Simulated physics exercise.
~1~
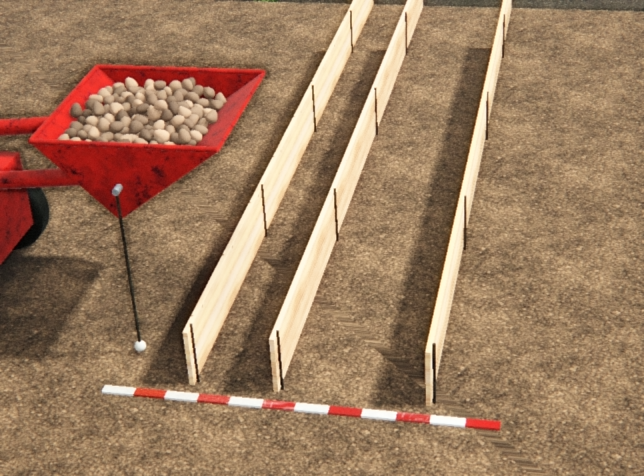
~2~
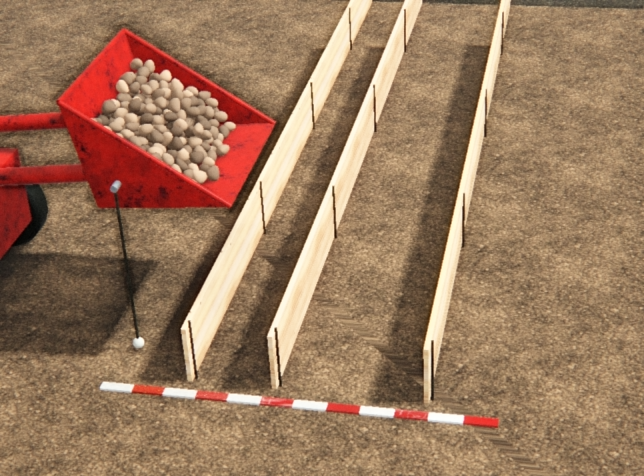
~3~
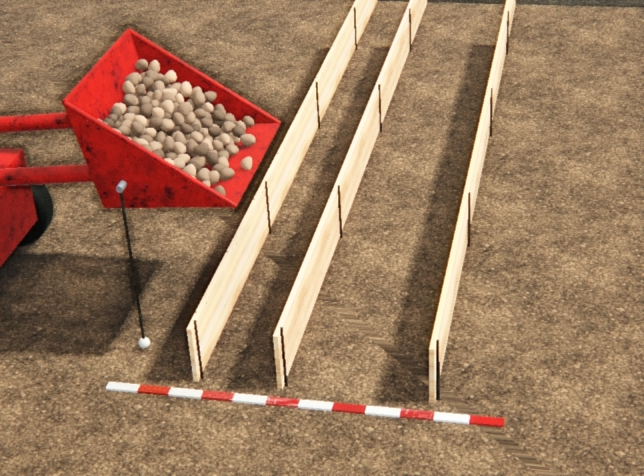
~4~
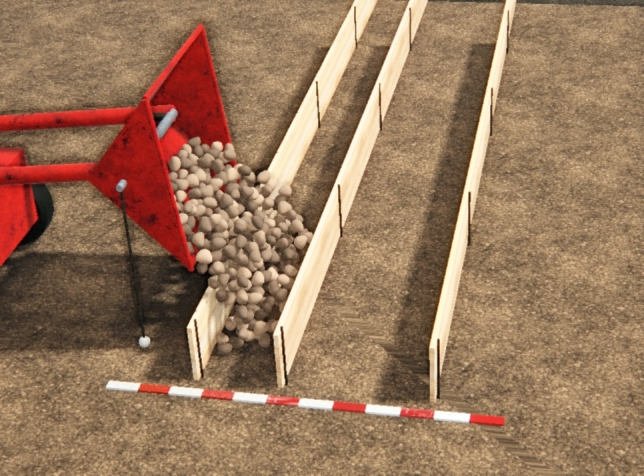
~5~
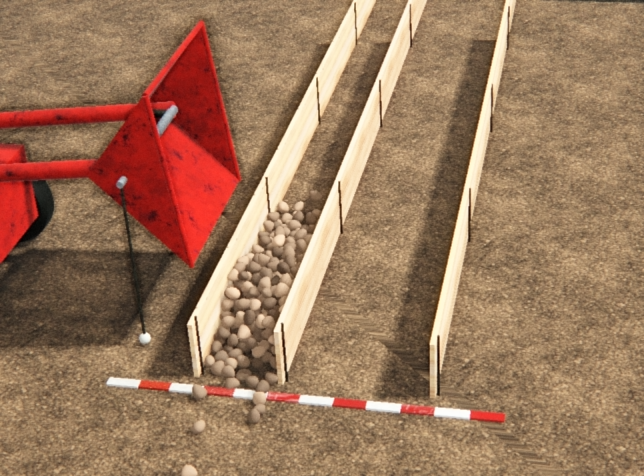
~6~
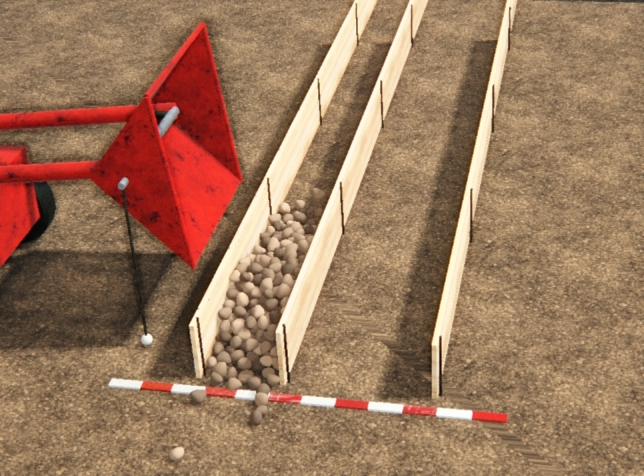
Red loader bucket tilting in two stages and spilling river cobbles between the two left boards, a few resting beyond the open end.
